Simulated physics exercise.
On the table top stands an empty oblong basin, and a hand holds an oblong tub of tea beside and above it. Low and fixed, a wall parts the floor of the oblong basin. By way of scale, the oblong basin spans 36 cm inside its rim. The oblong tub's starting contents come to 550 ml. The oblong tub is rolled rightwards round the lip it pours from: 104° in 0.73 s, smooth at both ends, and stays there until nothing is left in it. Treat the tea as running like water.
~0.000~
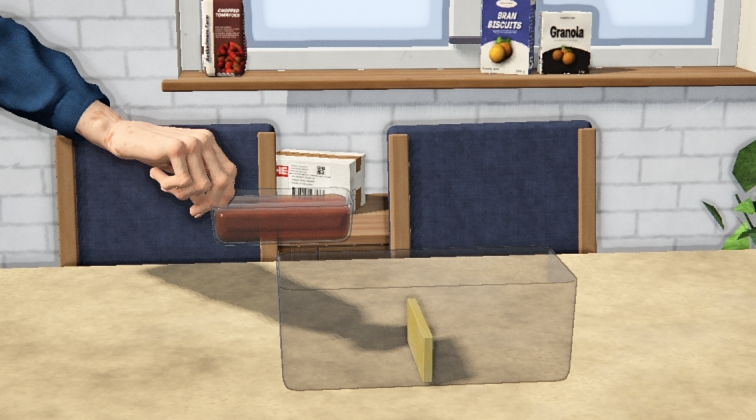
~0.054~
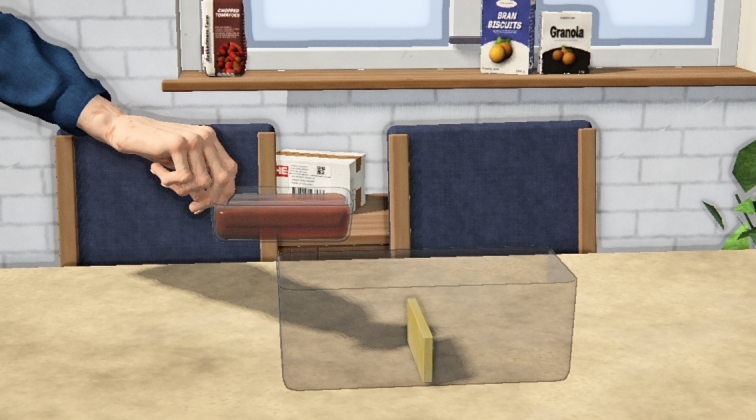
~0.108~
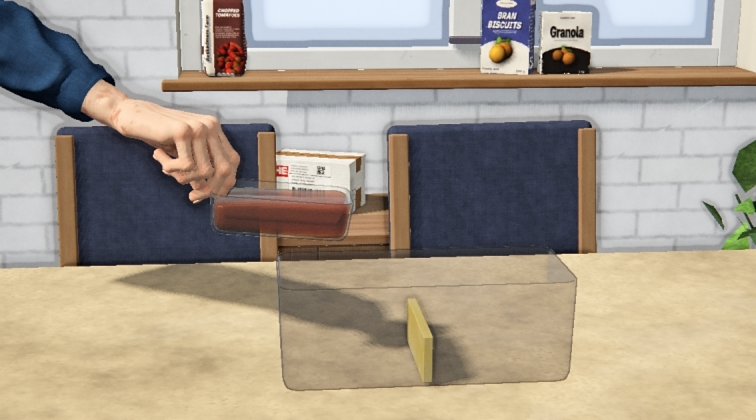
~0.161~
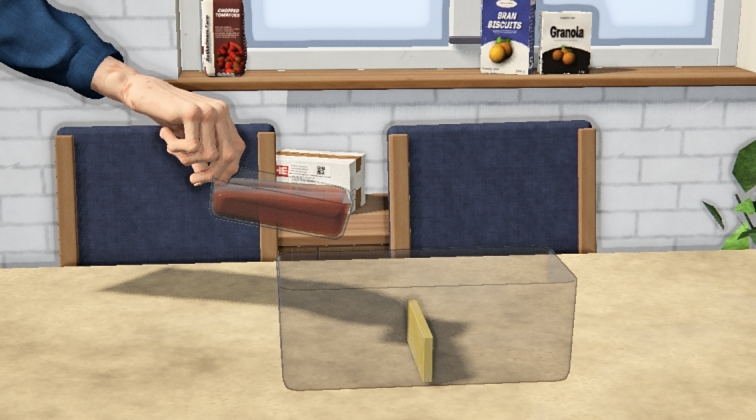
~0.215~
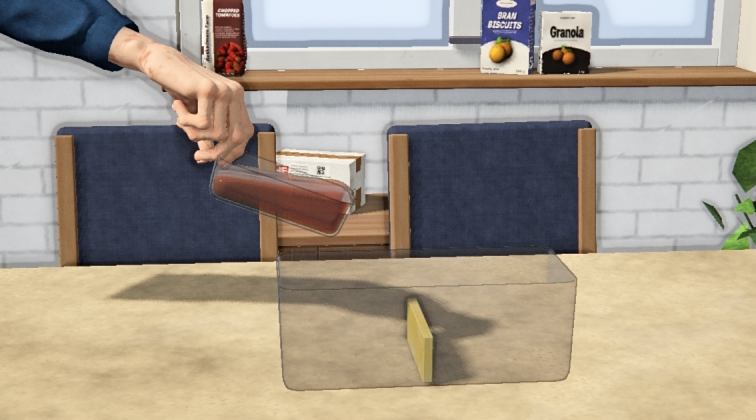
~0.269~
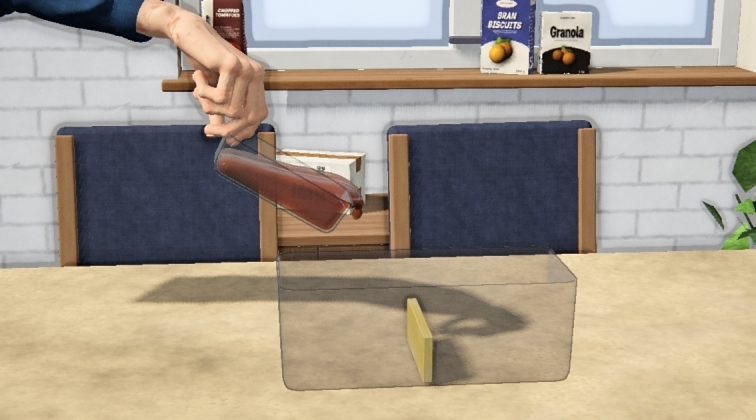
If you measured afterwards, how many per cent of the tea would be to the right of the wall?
About 78 out of 100.
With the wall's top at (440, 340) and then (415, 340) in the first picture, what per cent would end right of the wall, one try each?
Result: 60 per cent, then 70 per cent.
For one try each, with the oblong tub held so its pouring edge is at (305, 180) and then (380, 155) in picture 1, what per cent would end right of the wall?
40 and 85 %.
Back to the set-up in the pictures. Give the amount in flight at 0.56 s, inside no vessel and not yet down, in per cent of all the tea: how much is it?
Estimate: About 52 % of all of it.
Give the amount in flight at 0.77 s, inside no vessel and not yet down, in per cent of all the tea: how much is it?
Around 5 per cent of the liquid is in flight.
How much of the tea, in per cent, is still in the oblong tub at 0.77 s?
What remains is about 0 percent of it all.
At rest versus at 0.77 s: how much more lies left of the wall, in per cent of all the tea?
I'd say near 6 percent.
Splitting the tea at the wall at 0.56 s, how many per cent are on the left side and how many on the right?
Left roughly 10 per cent, right roughly 34.
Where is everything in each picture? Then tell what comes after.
Tilt 0°; pouring edge (351, 198); surface from (215, 204) to (349, 201); the oblong basin's rim runs from (278, 272) to (563, 265); the wall's top is at (420, 318), in the first frame.
Tilt 1°; pouring edge (351, 198); surface from (215, 203) to (348, 200), in the second frame.
Tilt 6°; pouring edge (351, 198); surface from (214, 196) to (348, 198), in the third frame.
Tilt 12°; pouring edge (350, 198); surface from (214, 185) to (349, 193), in the fourth frame.
Tilt 21°; pouring edge (350, 198); surface from (215, 171) to (338, 188); 4 per cent is over the edge, in the fifth frame.
Tilt 31°; pouring edge (349, 198); surface from (217, 154) to (328, 178); 11 per cent is over the edge, in the sixth frame.
Then, 0.56 s in, the tilt is 90° and 6 per cent is still to pour, 10 is left of the wall and 33 right of it.
Then, 0.77 s in, the tilt is 104° and 0 per cent is still to pour, 13 is left of the wall and 82 right of it.
Then, 0.99 s in, the tilt is 104° and 0 per cent is still to pour, 19 is left of the wall and 78 right of it.
Then, 1.23 s in, the tilt is 104° and 0 per cent is still to pour, 20 is left of the wall and 78 right of it.
Finally, 20 per cent lies left of the wall, 78 right of it and 2 outside.
